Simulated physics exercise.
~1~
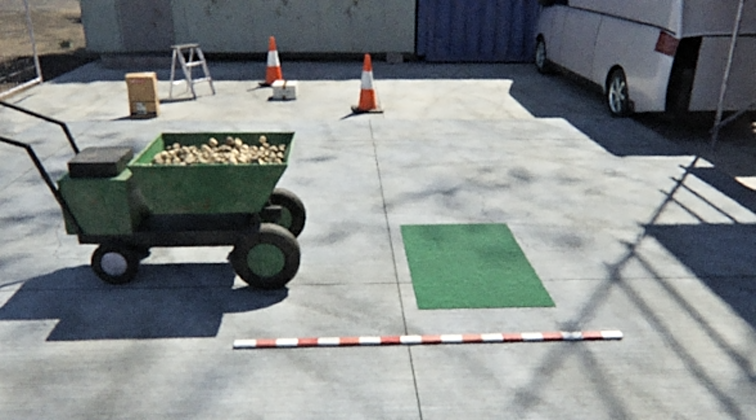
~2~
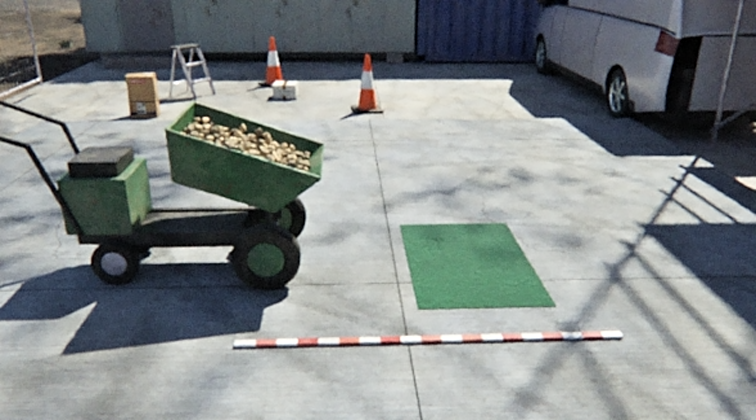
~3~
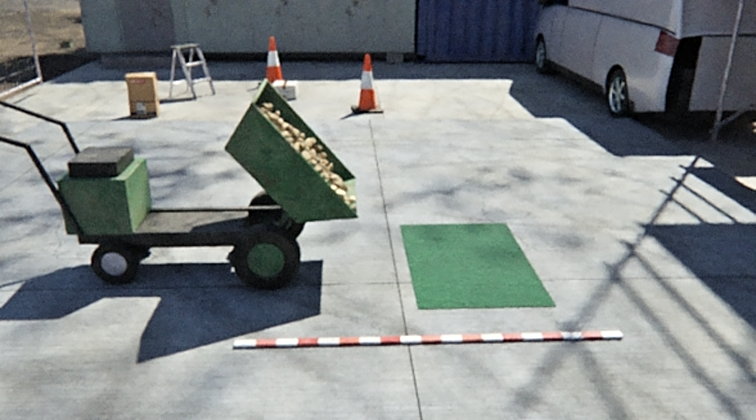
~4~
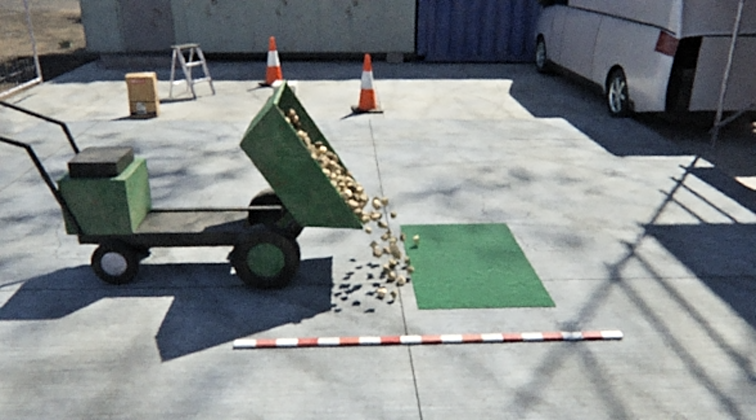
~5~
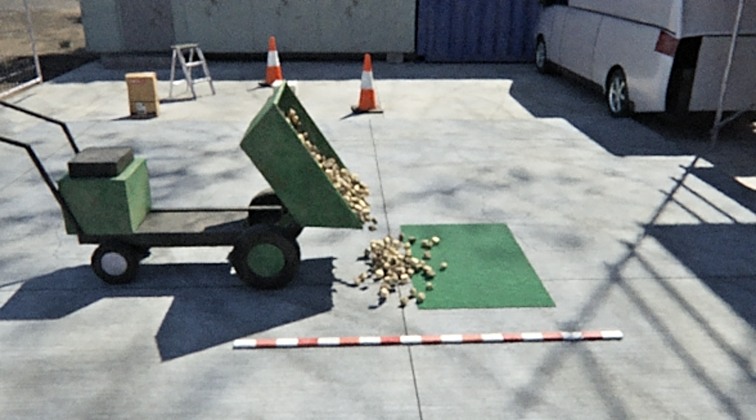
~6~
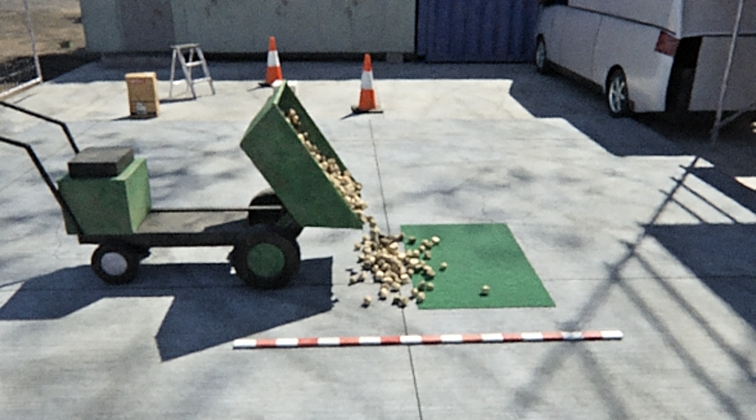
On a sunlit concrete yard, a green barrow tips its tray rightward, spilling some stones mostly short of a flat green sheet.
